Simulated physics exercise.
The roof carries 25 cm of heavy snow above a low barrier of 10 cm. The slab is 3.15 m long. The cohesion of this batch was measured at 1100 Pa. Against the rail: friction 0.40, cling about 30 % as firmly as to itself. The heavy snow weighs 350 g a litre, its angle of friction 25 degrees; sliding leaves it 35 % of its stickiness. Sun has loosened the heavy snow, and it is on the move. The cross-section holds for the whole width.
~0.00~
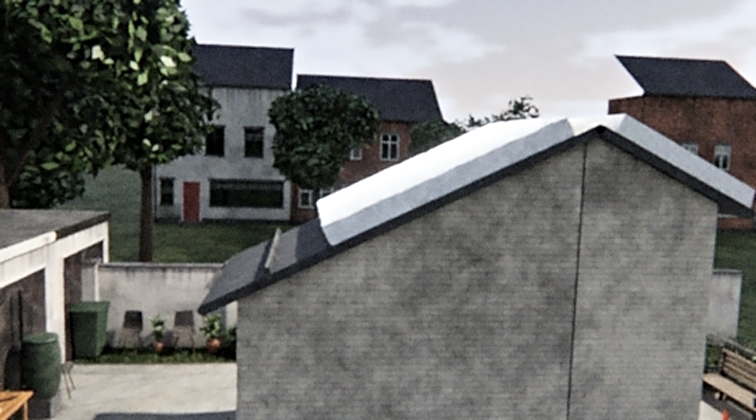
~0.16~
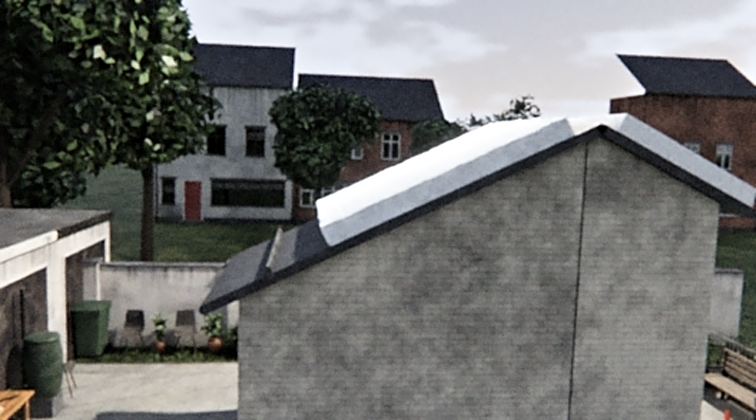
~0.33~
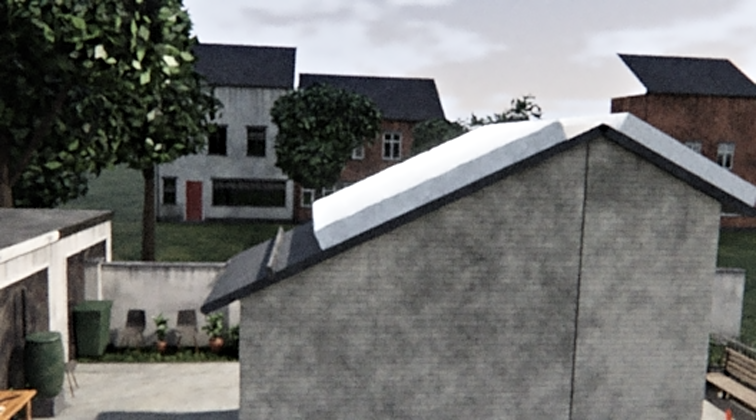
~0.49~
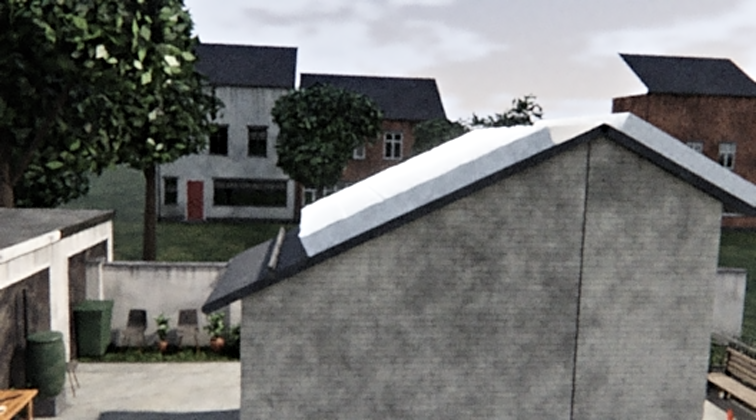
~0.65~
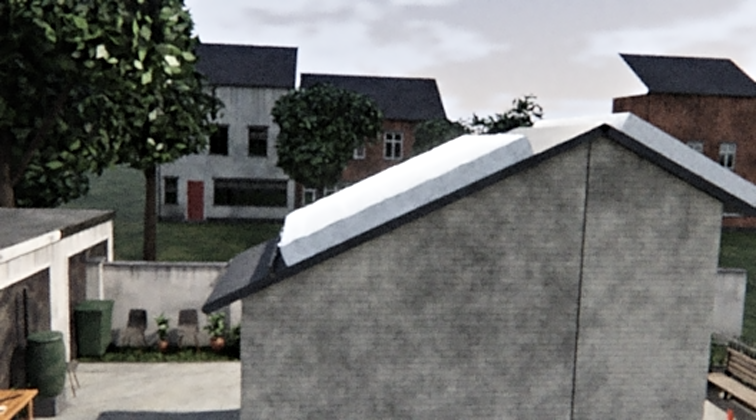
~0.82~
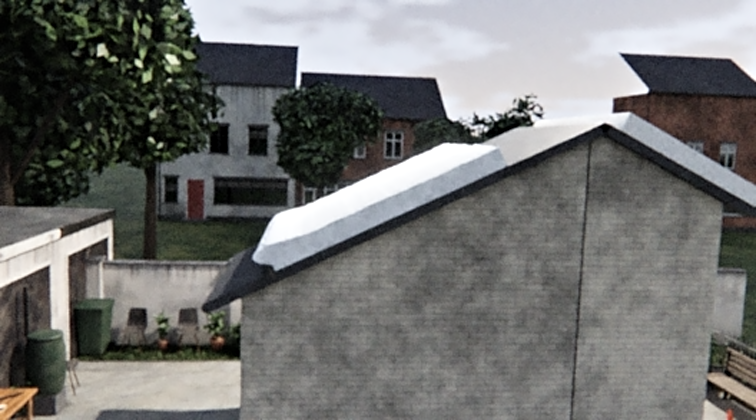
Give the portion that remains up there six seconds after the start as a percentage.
About 45 %.
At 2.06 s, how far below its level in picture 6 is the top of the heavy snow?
Some 0.8 m.
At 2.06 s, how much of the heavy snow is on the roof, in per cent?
Near 55 %.
By 1.39 s, 86 % of the snow is on the roof.
By 2.06 s, 55 % of the snow is on the roof.
By 2.73 s, 46 % of the snow is on the roof.
By 3.40 s, 45 % of the snow is on the roof.
By 6.00 s, at the end, 45 % of the snow is on the roof.
